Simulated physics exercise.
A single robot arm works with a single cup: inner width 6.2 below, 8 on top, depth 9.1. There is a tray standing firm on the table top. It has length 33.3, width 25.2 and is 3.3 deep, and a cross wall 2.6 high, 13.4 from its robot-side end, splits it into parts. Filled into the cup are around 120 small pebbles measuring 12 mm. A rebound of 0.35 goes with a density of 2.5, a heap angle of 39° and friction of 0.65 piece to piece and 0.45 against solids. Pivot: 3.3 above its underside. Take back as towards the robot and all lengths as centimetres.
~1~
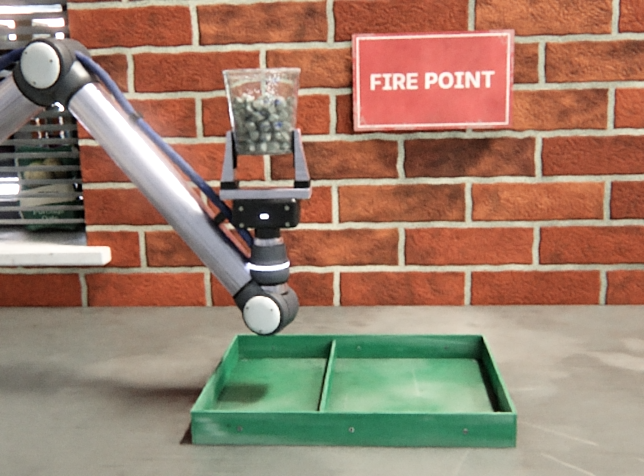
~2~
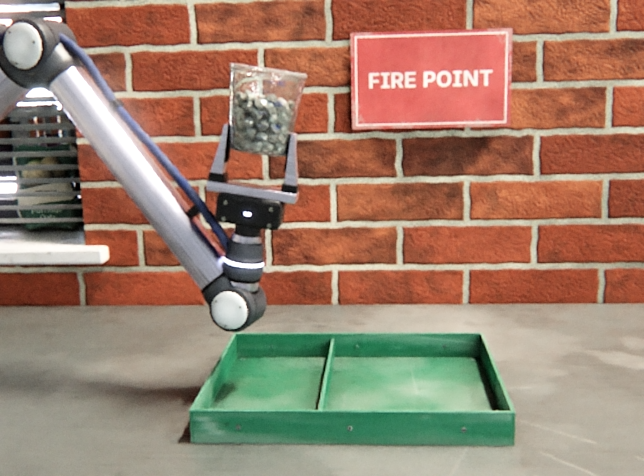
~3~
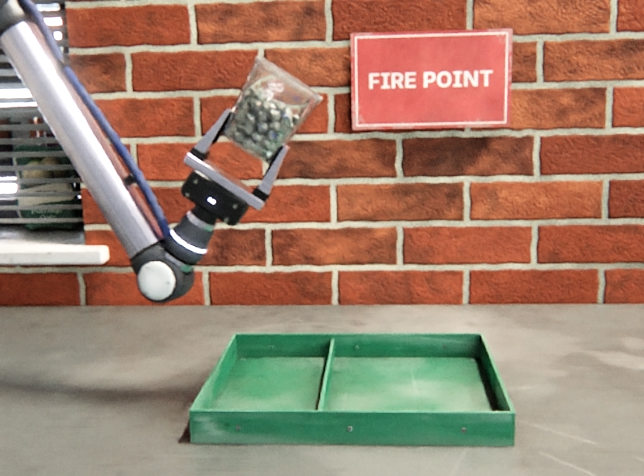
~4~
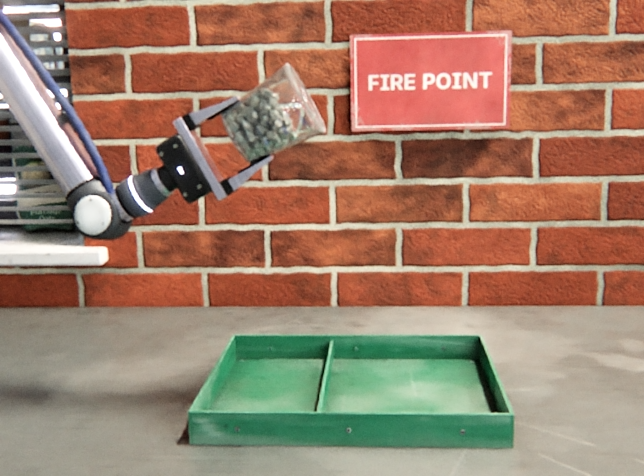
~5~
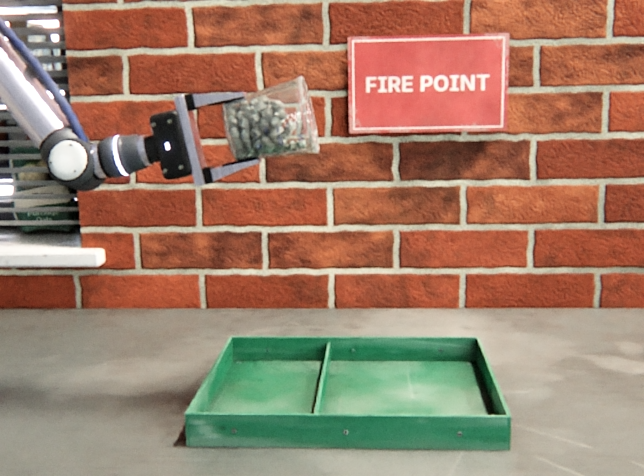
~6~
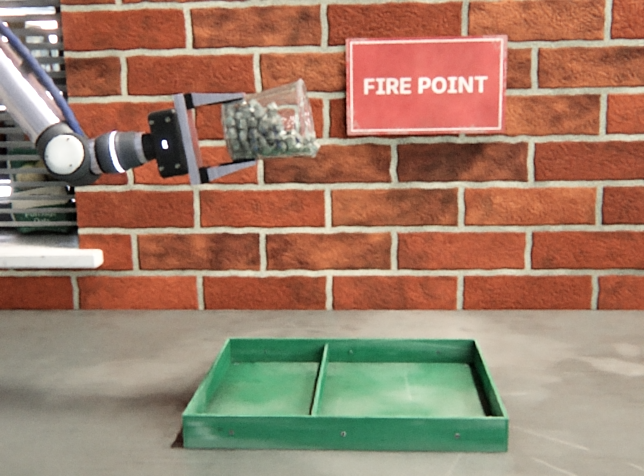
In this clip, a robot arm holding a clear cup of small grey pebbles tilts it rightward from upright to nearly horizontal above a divided green tray, then barely moves, with the pebbles still inside the cup.
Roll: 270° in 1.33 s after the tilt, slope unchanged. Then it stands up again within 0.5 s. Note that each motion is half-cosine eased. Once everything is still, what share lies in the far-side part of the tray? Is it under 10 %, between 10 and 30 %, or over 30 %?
Between 10 and 30 %.
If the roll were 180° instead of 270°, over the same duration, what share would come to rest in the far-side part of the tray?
Then about 15 per cent.
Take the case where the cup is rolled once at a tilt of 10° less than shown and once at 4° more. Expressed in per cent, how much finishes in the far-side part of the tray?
You'd get close to 0 per cent, then close to 25 per cent.
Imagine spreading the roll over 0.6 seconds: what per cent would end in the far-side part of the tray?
About 15 %.
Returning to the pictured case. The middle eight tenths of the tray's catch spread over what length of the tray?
8 cm or thereabouts.
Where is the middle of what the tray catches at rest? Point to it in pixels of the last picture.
Centre: Close to (374, 385).
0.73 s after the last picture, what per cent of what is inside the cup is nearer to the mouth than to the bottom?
About 35 per cent.
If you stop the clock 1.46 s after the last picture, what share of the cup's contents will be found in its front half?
About 35 %.
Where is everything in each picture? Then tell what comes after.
The first picture shows cup middle at (263, 113), upright; upper third of the load around (260, 106), from x 235 to 290, top at y 100; 121 in the cup.
The second picture shows cup middle at (263, 112), tipped 10°; upper third of the load around (259, 105), from x 240 to 290, top at y 95.
The third picture shows cup middle at (268, 114), tipped 34°; upper third of the load around (261, 106), from x 235 to 295, top at y 90.
The fourth picture shows cup middle at (271, 119), tipped 62°; upper third of the load around (265, 109), from x 230 to 295, top at y 90.
The fifth picture shows cup middle at (269, 124), tipped 79°; upper third of the load around (260, 113), from x 230 to 300, top at y 100.
The sixth picture shows cup middle at (268, 126), tipped 81°; upper third of the load around (252, 118), from x 230 to 315, top at y 105; 121 in the cup.
Then, 0.73 s after the last picture, tipped 81°, highest piece 36 above the table; 110 in the cup, 7 in the far-side part, 4 in flight or on a rim.
Then, 1.46 s after the last picture, tipped 67°, highest piece 35 above the table; 98 in the cup, 22 in the far-side part, 1 in flight or on a rim.
Then, 2.03 s after the last picture, upright, highest piece 38 above the table; 98 in the cup, 23 in the far-side part.
Then, 2.73 s after the last picture, upright, highest piece 38 above the table; 98 in the cup, 23 in the far-side part.
Final count, 98 in the cup, 23 in the far-side part. That is 19 % in the far-side part of the tray.
